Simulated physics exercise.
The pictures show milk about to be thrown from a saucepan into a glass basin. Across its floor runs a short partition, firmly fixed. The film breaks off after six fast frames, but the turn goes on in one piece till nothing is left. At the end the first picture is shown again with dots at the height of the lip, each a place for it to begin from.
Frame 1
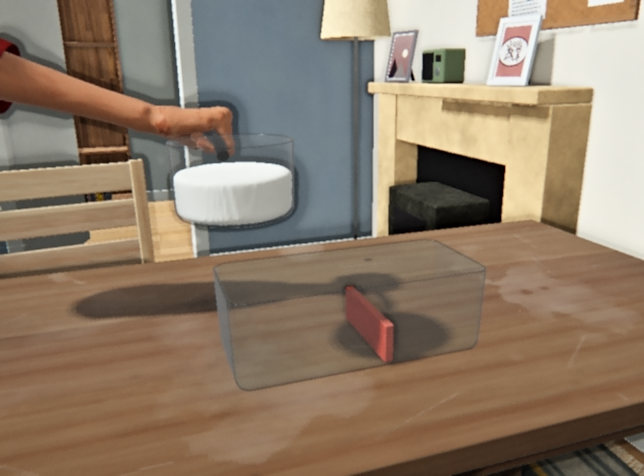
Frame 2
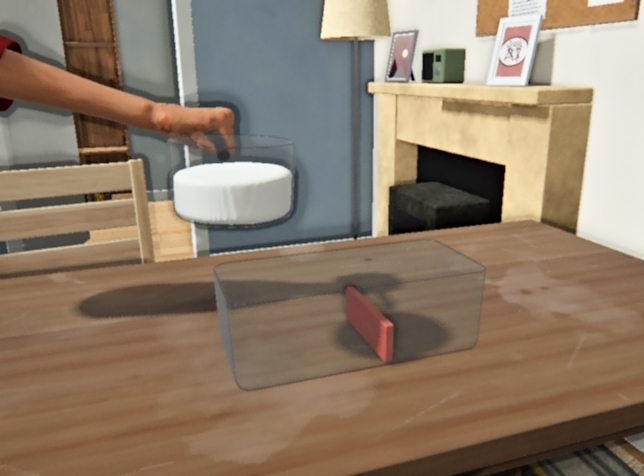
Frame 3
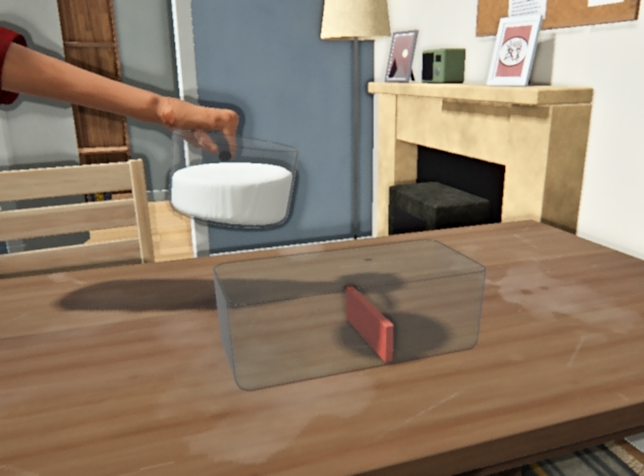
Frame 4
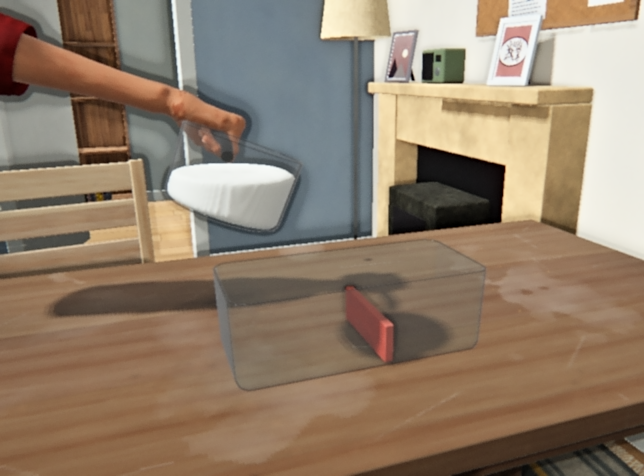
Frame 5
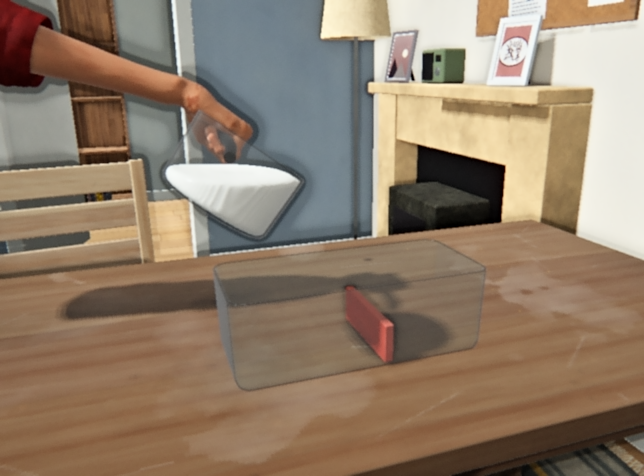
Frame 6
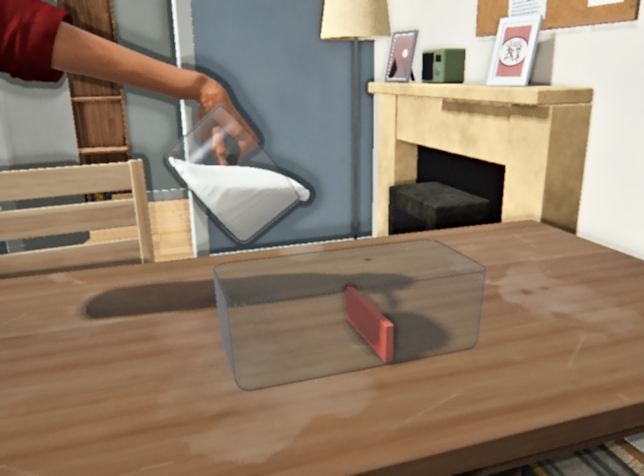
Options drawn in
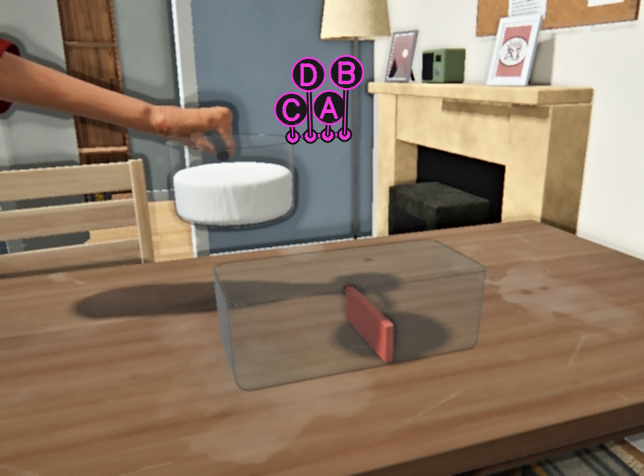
Above a wooden table, a hand tilts a clear container of white liquid rightward to its lip.
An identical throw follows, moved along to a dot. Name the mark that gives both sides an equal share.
B.
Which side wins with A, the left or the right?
The left one.
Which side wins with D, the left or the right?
More ends on the left.
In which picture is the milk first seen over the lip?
Picture 6.
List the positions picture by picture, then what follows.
Upright, lip at (289, 137); basin from (235, 389) to (475, 344); top of the wall at (368, 304); nothing has left yet, in the first frame.
Tipped about 3°, lip at (290, 139); nothing has left yet, in the second frame.
Tipped about 10°, lip at (294, 147); nothing has left yet, in the third frame.
Tipped about 22°, lip at (298, 160); nothing has left yet, in the fourth frame.
Tipped about 37°, lip at (299, 177); nothing has left yet, in the fifth frame.
Tipped about 53°, lip at (296, 196); milk is over the lip, down to (302, 198), in the sixth frame.
On the marked copy, A at (327, 135); B at (344, 134); C at (292, 137); D at (310, 136).
With A, about 78 % ends left of the wall and 20 % right of it.
With B, about 49 % ends left of the wall and 49 % right of it.
With C, about 85 % ends left of the wall and 5 % right of it; 9 % is lost outside.
With D, about 89 % ends left of the wall and 4 % right of it; 7 % is lost outside.
